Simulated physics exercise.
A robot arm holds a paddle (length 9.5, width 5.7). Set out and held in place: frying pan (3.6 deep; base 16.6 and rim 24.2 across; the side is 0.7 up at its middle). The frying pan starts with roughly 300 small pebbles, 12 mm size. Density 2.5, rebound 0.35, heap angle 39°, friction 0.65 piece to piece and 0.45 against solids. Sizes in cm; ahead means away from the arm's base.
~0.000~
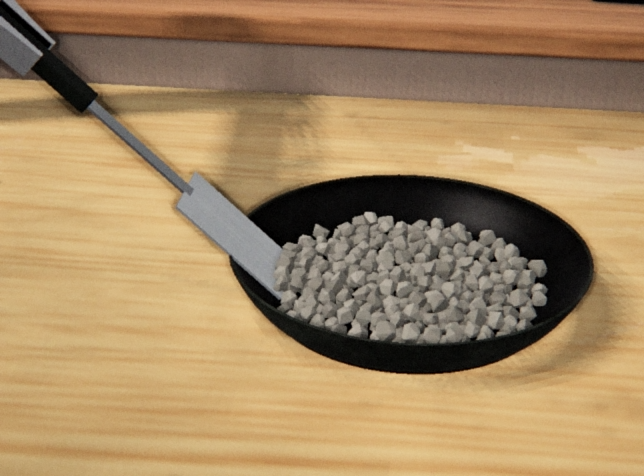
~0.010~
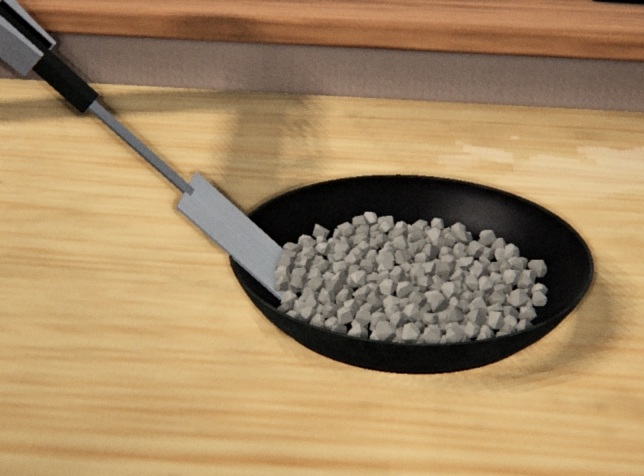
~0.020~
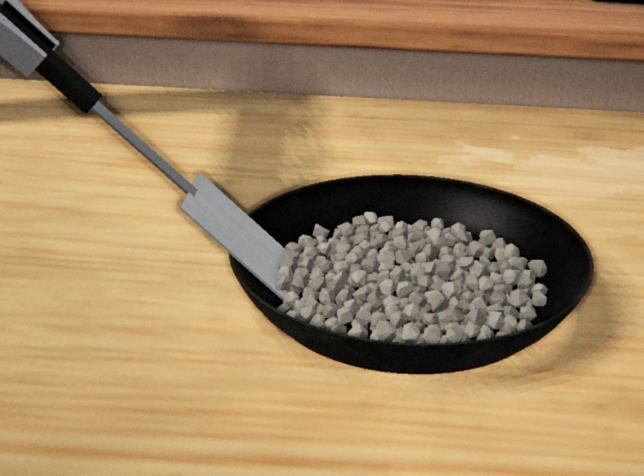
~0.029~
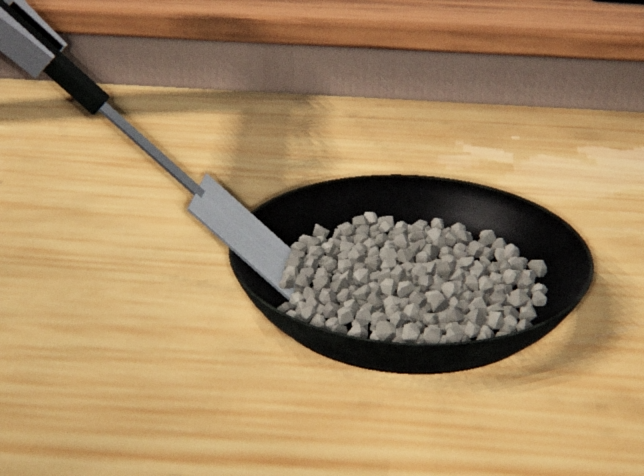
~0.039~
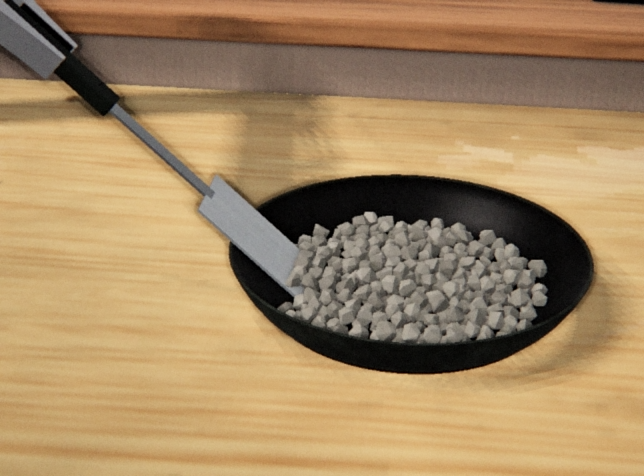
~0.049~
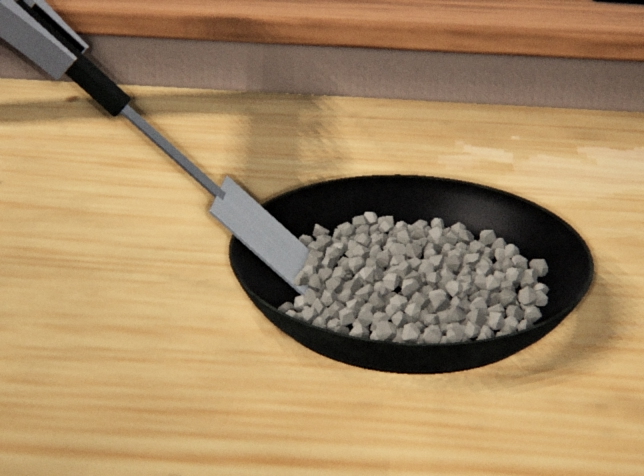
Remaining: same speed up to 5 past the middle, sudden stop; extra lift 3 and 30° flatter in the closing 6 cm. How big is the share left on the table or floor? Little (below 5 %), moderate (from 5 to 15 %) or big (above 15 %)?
On the table or floor the share is little, below 5 %.
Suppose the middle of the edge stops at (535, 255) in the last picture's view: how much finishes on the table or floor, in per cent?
About 15 per cent.
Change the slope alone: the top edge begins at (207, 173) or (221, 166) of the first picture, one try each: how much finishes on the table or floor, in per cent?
Some 0 and 0 per cent.
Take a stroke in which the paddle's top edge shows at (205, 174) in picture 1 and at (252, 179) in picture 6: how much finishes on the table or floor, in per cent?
About 10 per cent.
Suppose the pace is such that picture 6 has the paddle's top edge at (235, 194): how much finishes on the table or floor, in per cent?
About 10 per cent.
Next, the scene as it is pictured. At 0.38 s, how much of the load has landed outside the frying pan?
Roughly 2 per cent.
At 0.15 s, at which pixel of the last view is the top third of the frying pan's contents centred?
At about (500, 274).
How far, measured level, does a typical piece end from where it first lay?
Some 3 cm.
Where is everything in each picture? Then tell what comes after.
The first picture shows paddle top edge at (186, 189), sloping 43°; upper third of the load around (397, 271), from x 280 to 540, top at y 220; 298 in the frying pan.
The second picture shows paddle top edge at (186, 189), sloping 43°; upper third of the load around (397, 271), from x 280 to 540, top at y 220.
The third picture shows paddle top edge at (190, 190), sloping 43°; upper third of the load around (397, 271), from x 280 to 540, top at y 220.
The fourth picture shows paddle top edge at (197, 191), sloping 43°; upper third of the load around (391, 270), from x 285 to 540, top at y 220.
The fifth picture shows paddle top edge at (207, 192), sloping 43°; upper third of the load around (401, 272), from x 285 to 540, top at y 220.
The sixth picture shows paddle top edge at (218, 193), sloping 43°; upper third of the load around (410, 273), from x 285 to 540, top at y 220; 298 in the frying pan.
After 0.10 s, sloping 43°, highest piece 4 above the table; 298 in the frying pan.
After 0.15 s, sloping 30°, highest piece 5 above the table; 298 in the frying pan.
After 0.38 s, sloping 13°, highest piece 5 above the table; 293 in the frying pan, 5 on the table or floor.
After 1.43 s, sloping 13°, highest piece 5 above the table; 293 in the frying pan, 5 on the table or floor.
At rest, 293 in the frying pan, 5 on the table or floor. That is 2 % on the table or floor.
